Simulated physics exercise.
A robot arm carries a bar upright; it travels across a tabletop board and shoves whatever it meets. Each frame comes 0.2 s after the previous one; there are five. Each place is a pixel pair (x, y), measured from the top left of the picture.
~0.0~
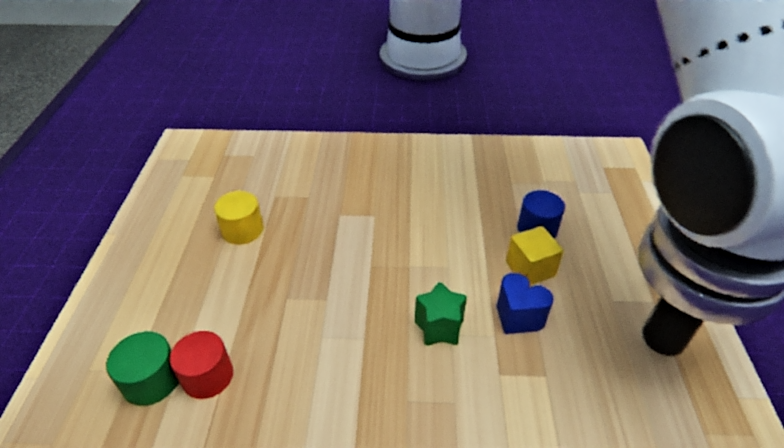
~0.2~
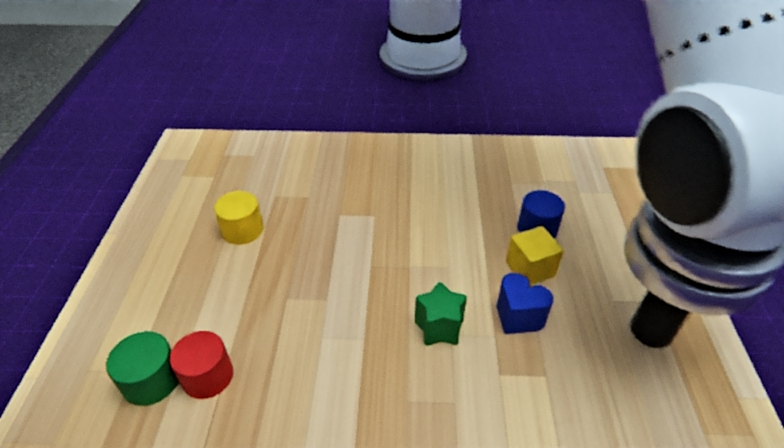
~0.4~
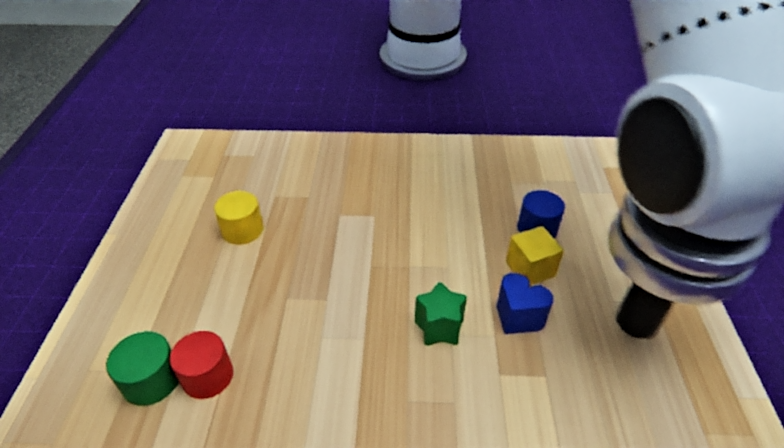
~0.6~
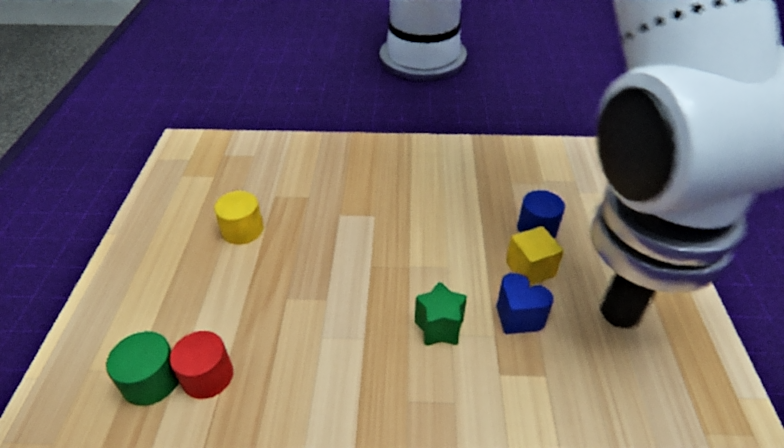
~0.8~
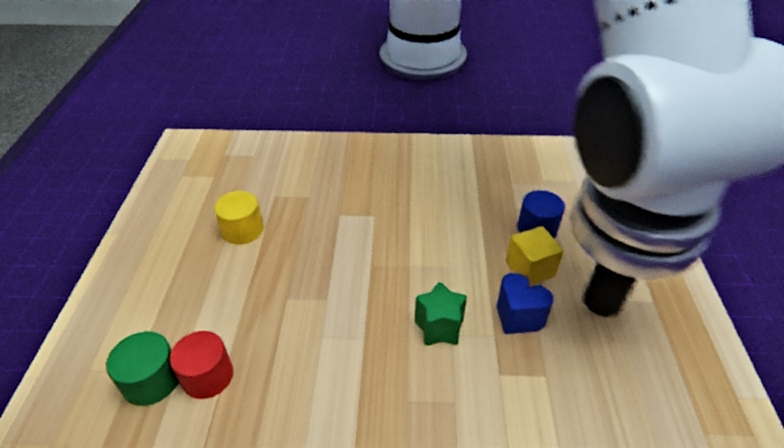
Robot arm with a black tip moving slightly left and away above a wooden board, the colourful blocks beside it staying still.
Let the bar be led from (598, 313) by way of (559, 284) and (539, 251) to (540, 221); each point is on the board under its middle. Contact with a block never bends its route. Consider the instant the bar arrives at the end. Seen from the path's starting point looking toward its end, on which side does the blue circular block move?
The shift goes right.
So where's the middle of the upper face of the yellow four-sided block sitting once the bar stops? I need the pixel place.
Answer: (509, 224).
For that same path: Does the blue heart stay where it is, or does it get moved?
Answer: Unmoved.
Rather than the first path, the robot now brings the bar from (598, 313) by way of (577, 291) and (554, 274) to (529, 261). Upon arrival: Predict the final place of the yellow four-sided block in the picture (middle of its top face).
Its top middle: (496, 230).
On the path given first. One third of the way, bar at (562, 272); yellow four-sided block at (531, 239).
Two thirds of the way, bar at (542, 239); yellow four-sided block at (509, 224), turned 65° anticlockwise; blue circular block at (543, 199).
At the end, bar at (543, 210); blue heart not moved; yellow four-sided block at (509, 224), turned 65° anticlockwise; blue circular block at (542, 172).
